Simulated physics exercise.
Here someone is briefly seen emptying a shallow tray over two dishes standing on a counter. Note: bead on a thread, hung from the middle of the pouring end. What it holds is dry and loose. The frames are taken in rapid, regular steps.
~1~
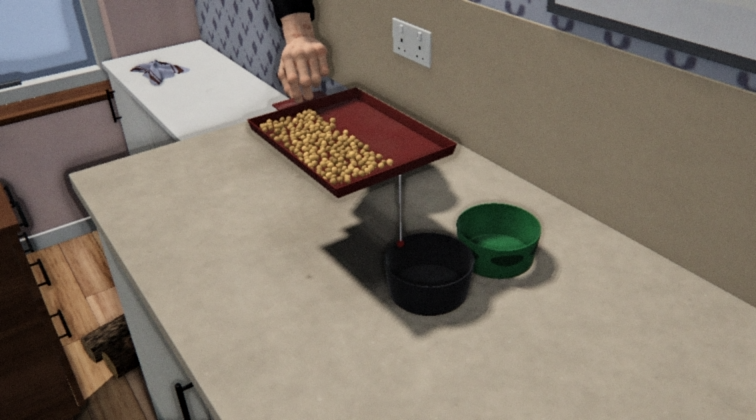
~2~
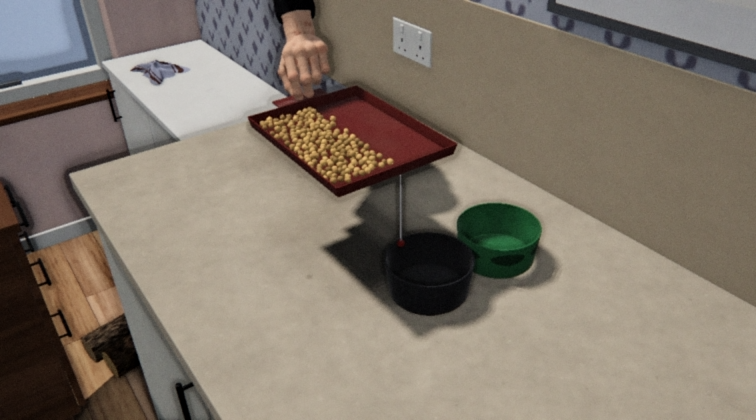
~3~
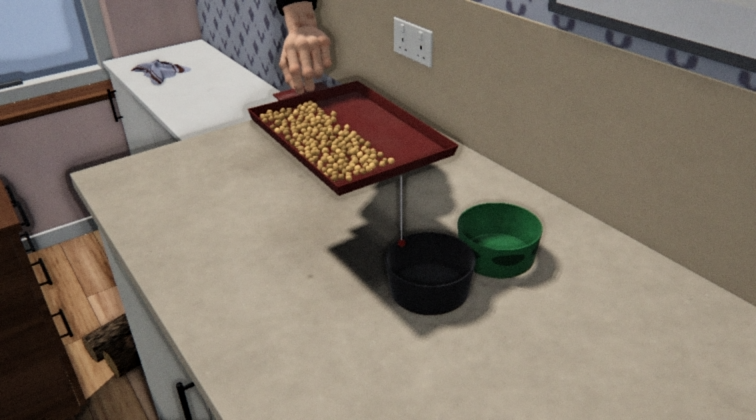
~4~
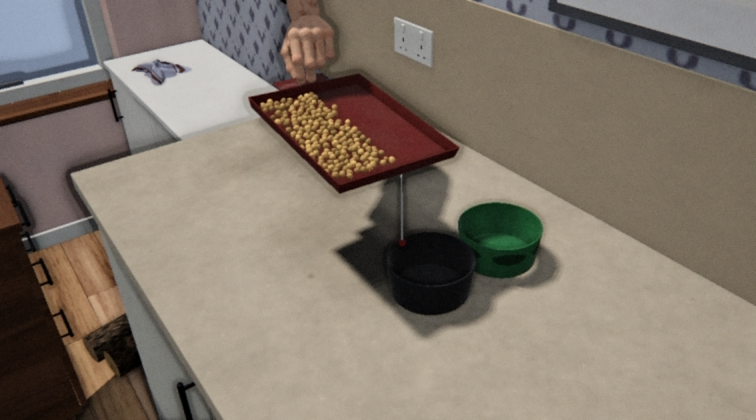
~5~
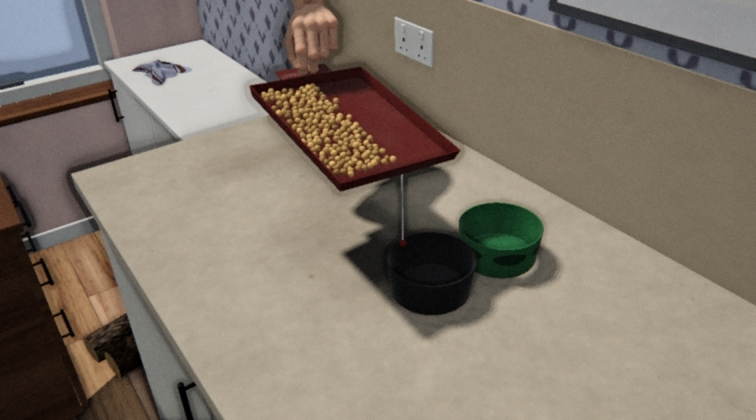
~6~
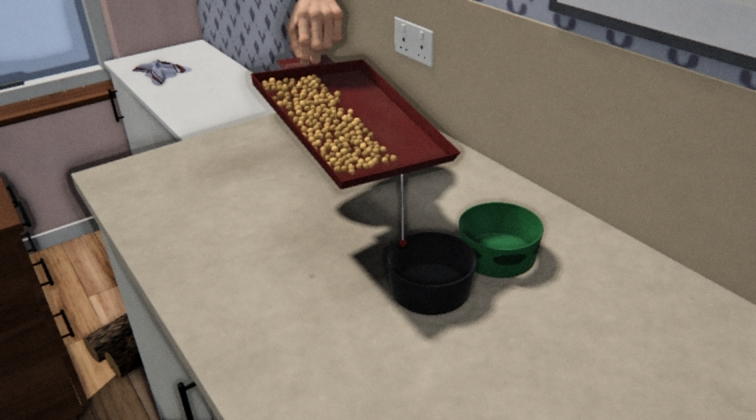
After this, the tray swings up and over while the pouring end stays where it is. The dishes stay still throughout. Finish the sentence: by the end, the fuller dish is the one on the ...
... left.
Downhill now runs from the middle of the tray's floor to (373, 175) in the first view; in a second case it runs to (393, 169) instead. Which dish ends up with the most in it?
Try 1: The left-side dish; try 2: The left-side dish.
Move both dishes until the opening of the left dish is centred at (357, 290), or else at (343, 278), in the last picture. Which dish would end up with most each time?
The first time the right-side one comes out ahead, the second time the right-side one.
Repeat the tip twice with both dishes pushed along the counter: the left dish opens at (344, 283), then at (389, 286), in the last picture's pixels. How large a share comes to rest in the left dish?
In the first position around 0 percent, in the second around 10 percent.
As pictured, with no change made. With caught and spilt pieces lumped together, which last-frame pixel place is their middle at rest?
Close to (448, 270).
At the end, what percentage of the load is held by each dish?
Left dish around 50, right dish around 20, both in a hundred.
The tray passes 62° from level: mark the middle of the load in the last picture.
Roughly (422, 148).
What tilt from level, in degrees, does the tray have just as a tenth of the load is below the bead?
Near 70 degrees.
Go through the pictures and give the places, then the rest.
In the first picture, corners of the pouring end near (337, 187) and (453, 143), level; middle of the load near (324, 144), dried chickpeas; left dish near (457, 295); right dish near (527, 258); bead on its thread near (401, 243).
In the second picture, corners of the pouring end near (338, 186) and (454, 143), level; middle of the load near (324, 142).
In the third picture, corners of the pouring end near (339, 184) and (455, 145), tipped barely, lowest at the right corner; middle of the load near (325, 138).
In the fourth picture, corners of the pouring end near (341, 182) and (456, 147), tipped a little, lowest at the right corner; middle of the load near (326, 133).
In the fifth picture, corners of the pouring end near (342, 181) and (457, 149), tipped a little, lowest at the right corner; middle of the load near (327, 127).
In the sixth picture, corners of the pouring end near (343, 179) and (457, 151), tipped clearly, lowest at the right corner; middle of the load near (329, 121); left dish near (460, 294); right dish near (530, 257).
Shortly afterwards, tray tipped steeply; all but a few on the tray; only a few in the right dish; a little in the air.
Next, tray tipped past a quarter turn; the bulk on the tray; only a few in the left dish; a little in the right dish; a little outside both; a little in the air.
Some moments later, tray tipped past a quarter turn; near half in the left dish; near a quarter in the right dish; near a third outside both.
In the end, tray tipped past a quarter turn; near half in the left dish; near a quarter in the right dish; near a third outside both.
